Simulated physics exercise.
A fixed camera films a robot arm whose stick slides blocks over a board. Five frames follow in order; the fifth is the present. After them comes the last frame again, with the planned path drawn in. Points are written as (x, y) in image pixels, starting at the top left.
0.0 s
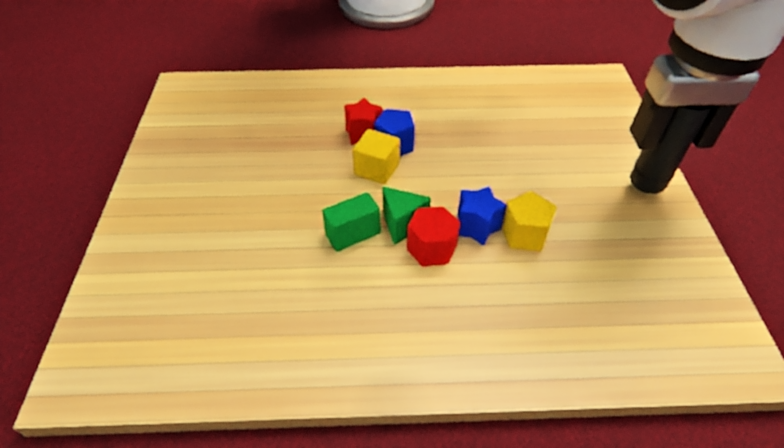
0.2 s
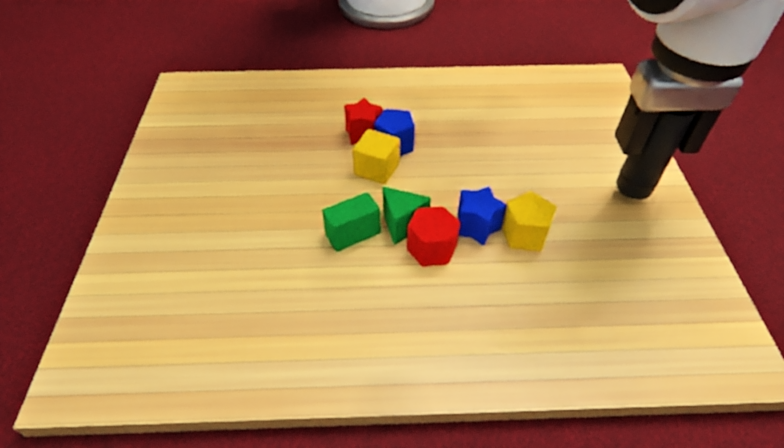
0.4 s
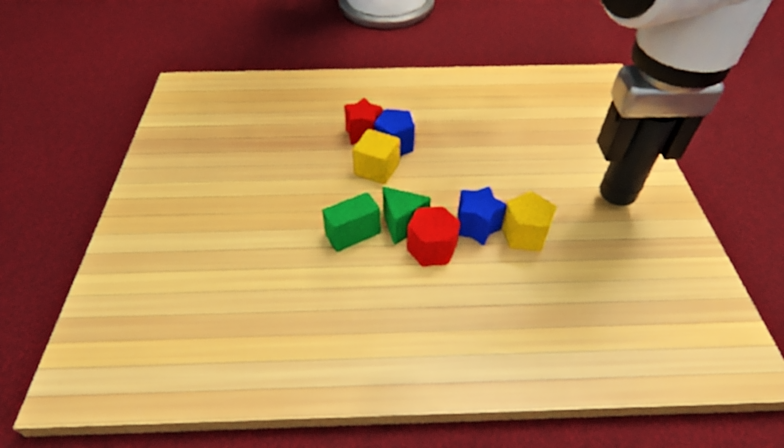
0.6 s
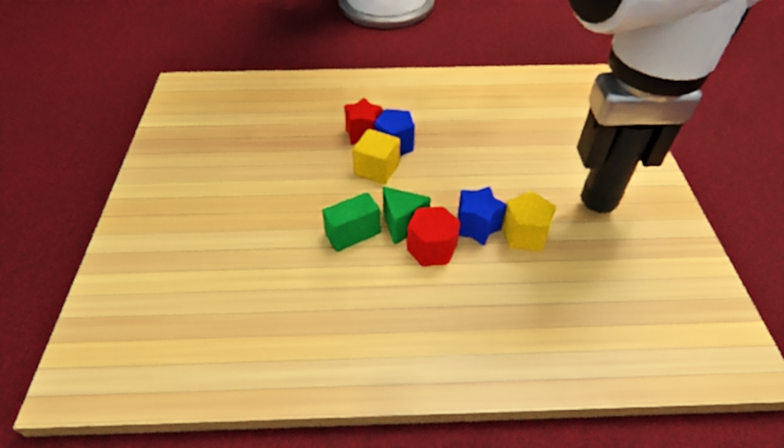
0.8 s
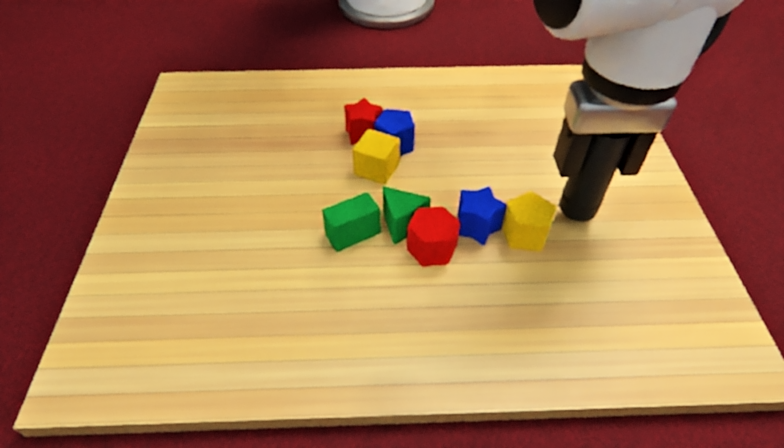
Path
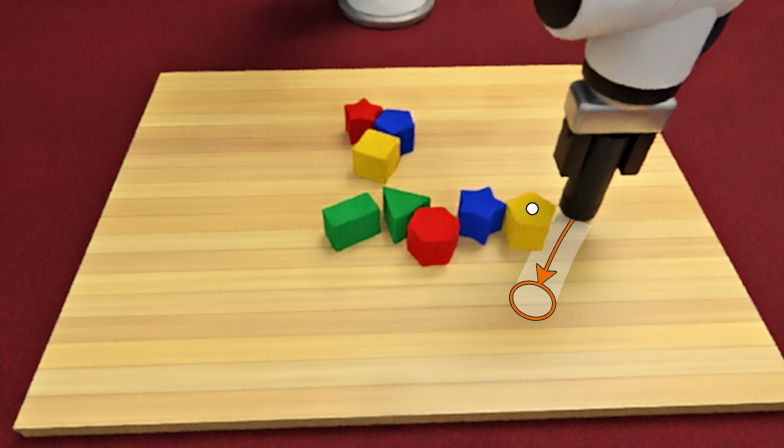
A white and grey robotic arm with a dark, stick-like tip slides left and slightly toward the viewer over a pale wooden board on dark red cloth, seen from a raised, fixed viewpoint. Red, blue and yellow blocks cluster near the back, while green, red, blue and yellow ones form a row mid-board. The tip nears the row's yellow block at right, and every block stays still.
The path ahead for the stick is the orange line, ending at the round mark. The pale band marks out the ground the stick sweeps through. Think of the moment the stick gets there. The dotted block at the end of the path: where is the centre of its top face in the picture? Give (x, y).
It should be at (515, 218) by then.
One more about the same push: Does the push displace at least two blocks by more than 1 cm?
No, it doesn't check out.
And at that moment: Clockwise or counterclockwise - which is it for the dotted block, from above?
Clockwise from above.
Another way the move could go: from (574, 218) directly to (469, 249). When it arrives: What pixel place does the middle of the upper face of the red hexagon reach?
Somewhere near (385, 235).
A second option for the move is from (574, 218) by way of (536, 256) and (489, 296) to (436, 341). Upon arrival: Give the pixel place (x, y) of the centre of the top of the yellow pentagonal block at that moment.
It should be at about (488, 225).
The line goes from (574, 218) by way of (552, 256) to (532, 300); the dot is on the yellow pentagonal block.
What follows on the original path. One third of the way, stick at (562, 233); blue star block at (475, 200); yellow pentagonal block at (521, 213), turned 30° clockwise.
Two thirds of the way, stick at (549, 261); blue star block at (475, 200); yellow pentagonal block at (515, 218), turned 65° clockwise.
At the end, stick at (536, 291); blue star block at (475, 200); yellow pentagonal block at (515, 218), turned 65° clockwise.
